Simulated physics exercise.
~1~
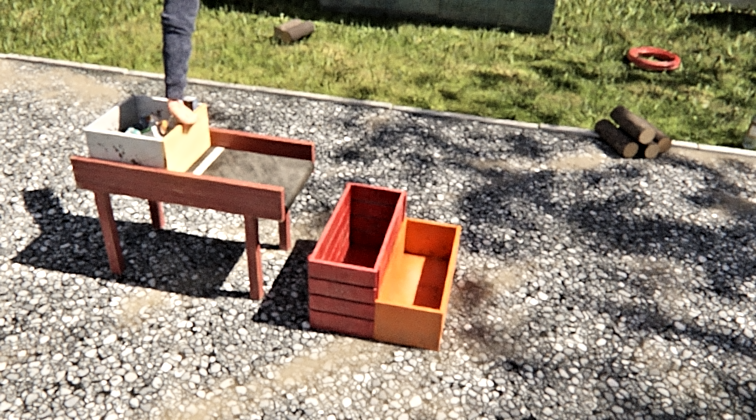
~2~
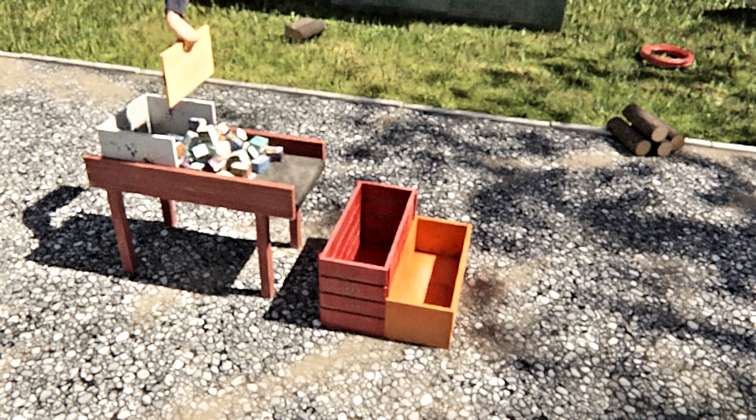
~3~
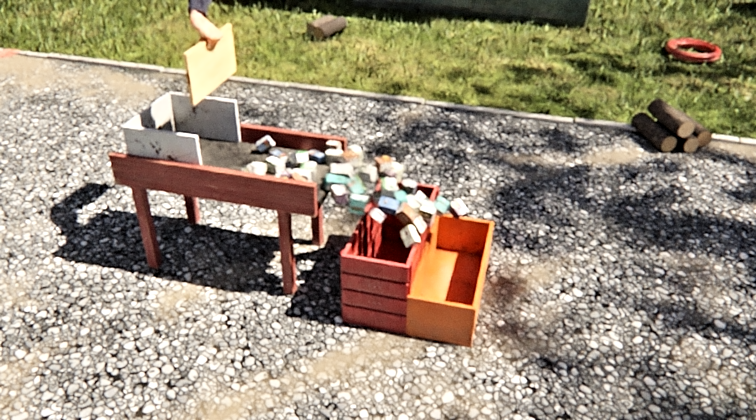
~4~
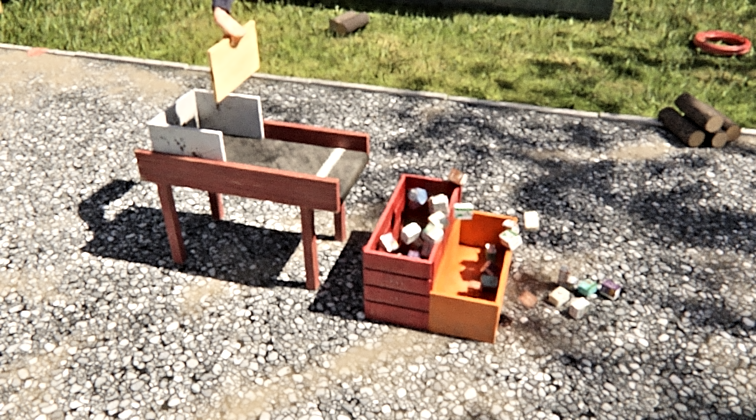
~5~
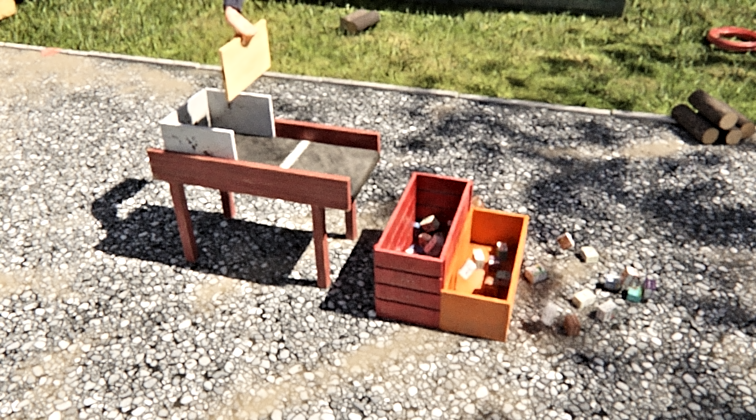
On sunlit gravel, a hand lifts a panel and small blocks spill into bins and beyond.
